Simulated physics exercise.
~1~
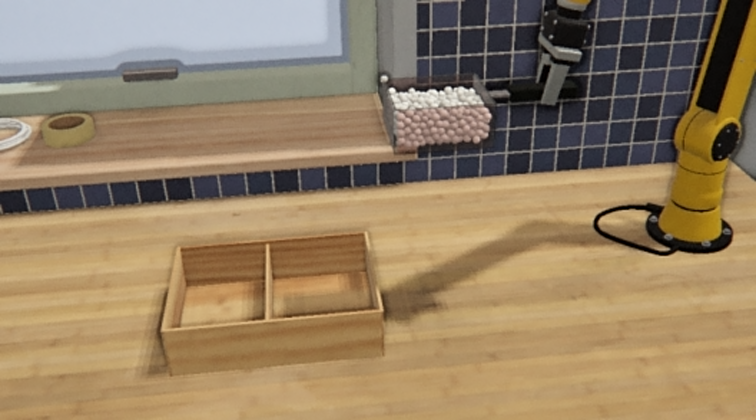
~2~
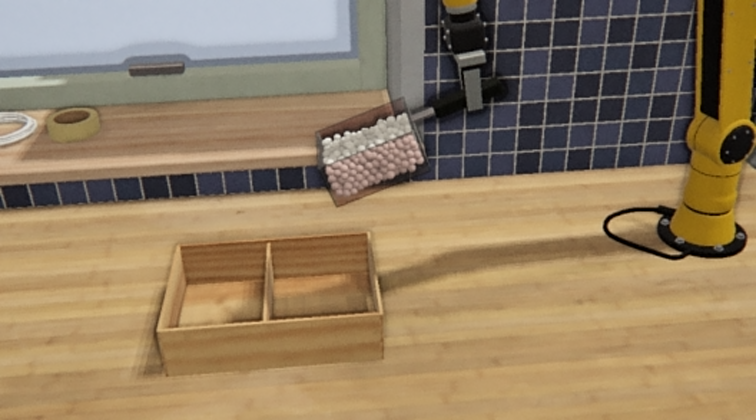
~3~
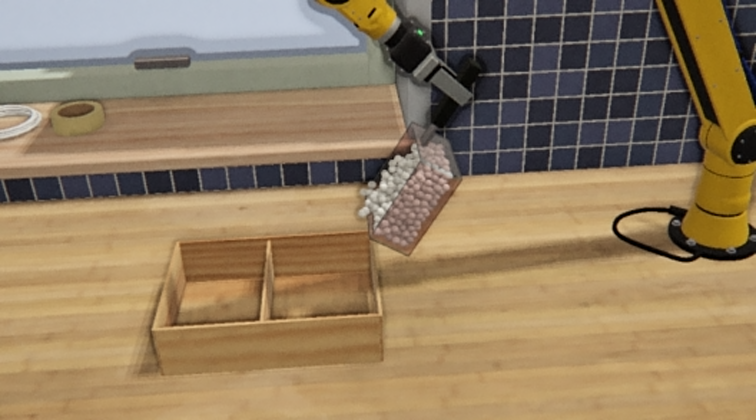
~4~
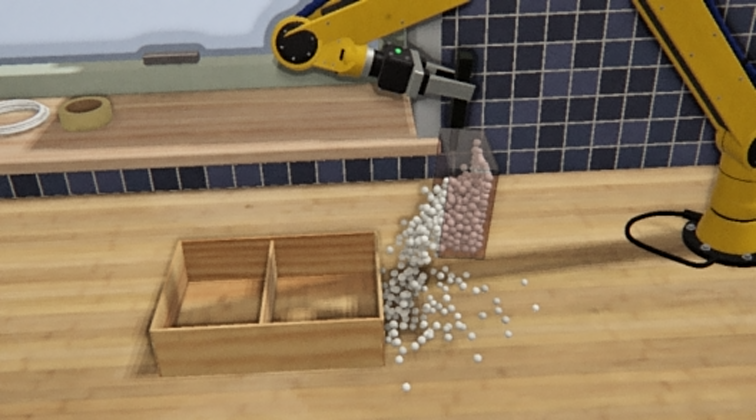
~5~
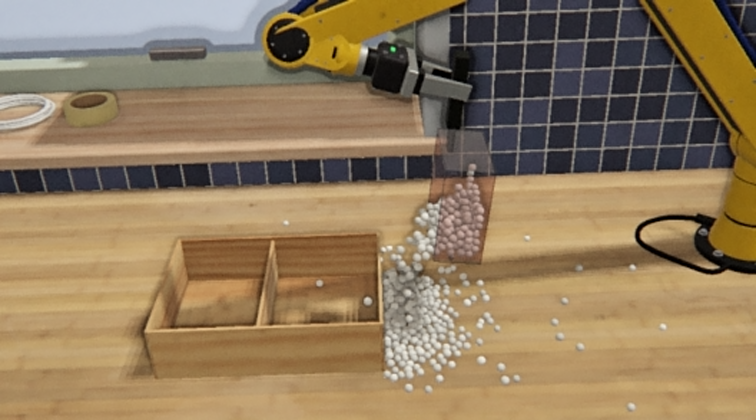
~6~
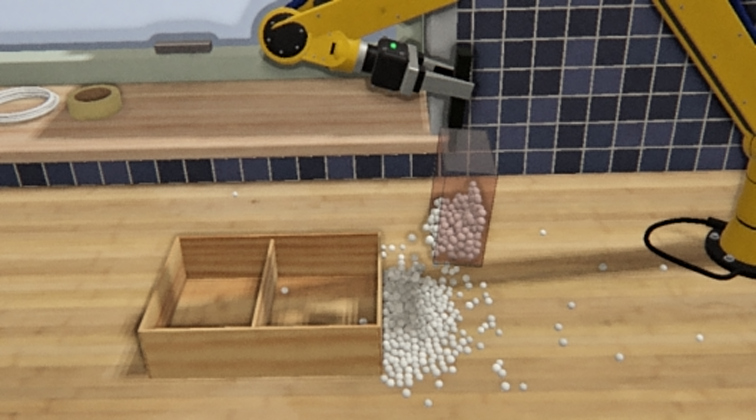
A yellow robot arm carried a clear box of small white and pinkish beads down to the left, then tipped it steeply beside a divided wooden tray, and most spilled beads piled and scattered on the wooden counter while some stayed in the box.
